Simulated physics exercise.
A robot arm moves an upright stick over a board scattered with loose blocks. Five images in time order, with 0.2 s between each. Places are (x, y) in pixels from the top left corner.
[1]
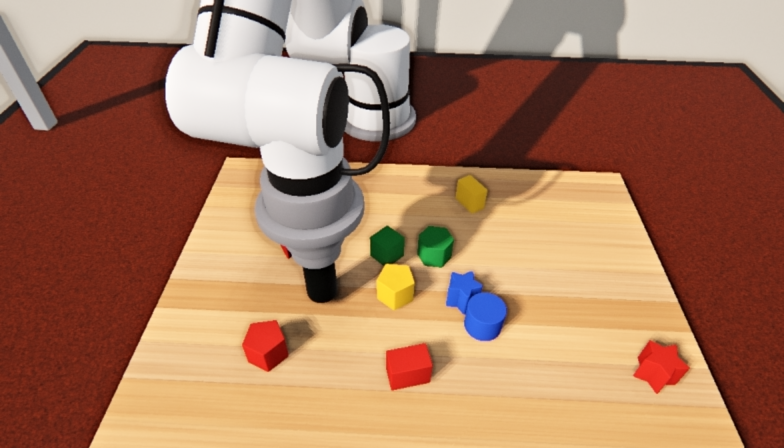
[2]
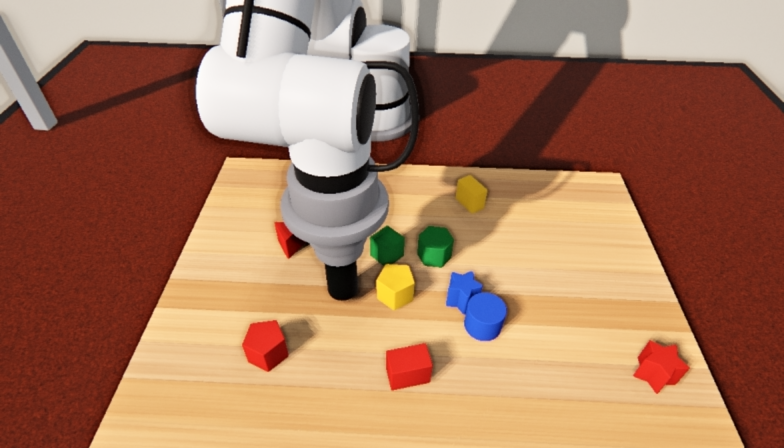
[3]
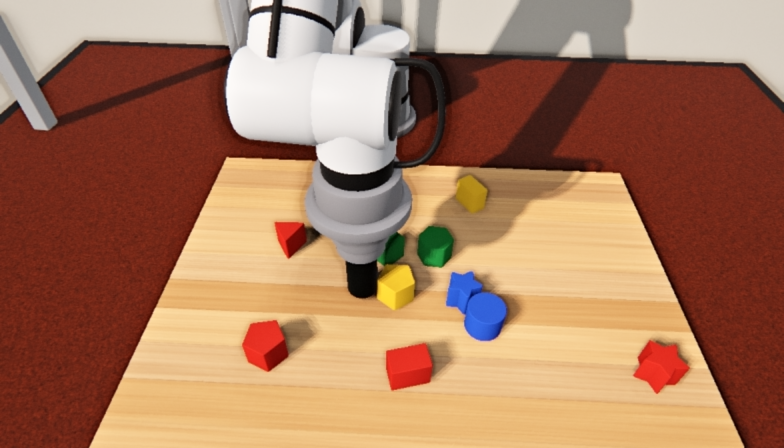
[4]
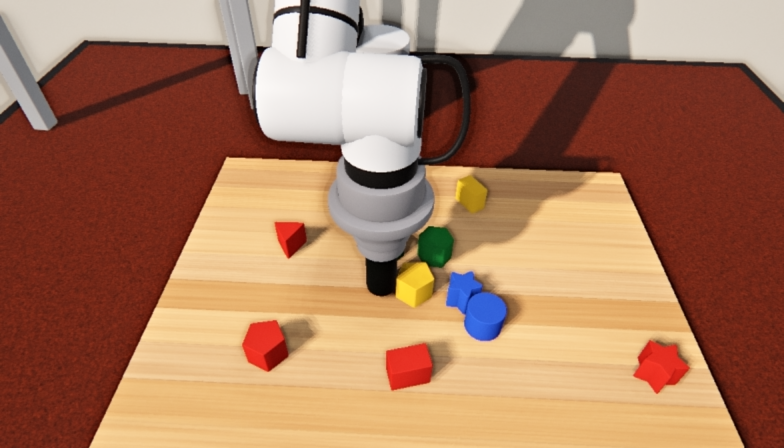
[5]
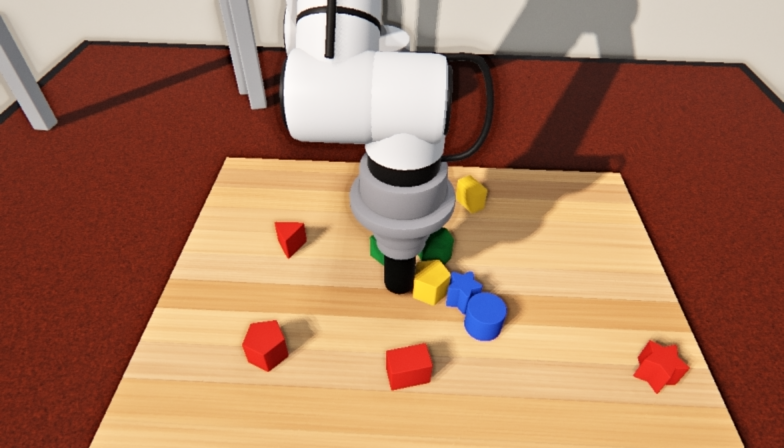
A robot arm slides its black stick right and pushes the yellow block toward the blue star.
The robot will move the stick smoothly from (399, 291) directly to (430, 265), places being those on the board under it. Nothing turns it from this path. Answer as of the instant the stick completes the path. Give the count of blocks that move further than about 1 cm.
Answer: 3+.
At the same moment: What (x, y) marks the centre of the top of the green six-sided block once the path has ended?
It should be at (446, 227) by then.
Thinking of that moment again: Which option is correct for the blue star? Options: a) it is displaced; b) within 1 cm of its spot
a: It is displaced.
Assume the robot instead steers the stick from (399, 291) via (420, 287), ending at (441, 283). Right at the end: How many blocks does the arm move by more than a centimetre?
The number of blocks that move over 1 cm is two.
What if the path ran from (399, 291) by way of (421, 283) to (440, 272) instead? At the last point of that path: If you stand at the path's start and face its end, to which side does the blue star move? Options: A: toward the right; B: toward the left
I choose A.
What follows on the original path. Halfway along, stick (415, 270); yellow five-sided block (447, 264), turned 15° clockwise; blue star (472, 281), turned 35° clockwise.
At the end, stick (431, 257); green square block not moved; yellow five-sided block (458, 259), turned 25° clockwise; green six-sided block (446, 227); blue star (477, 279), turned 55° clockwise.
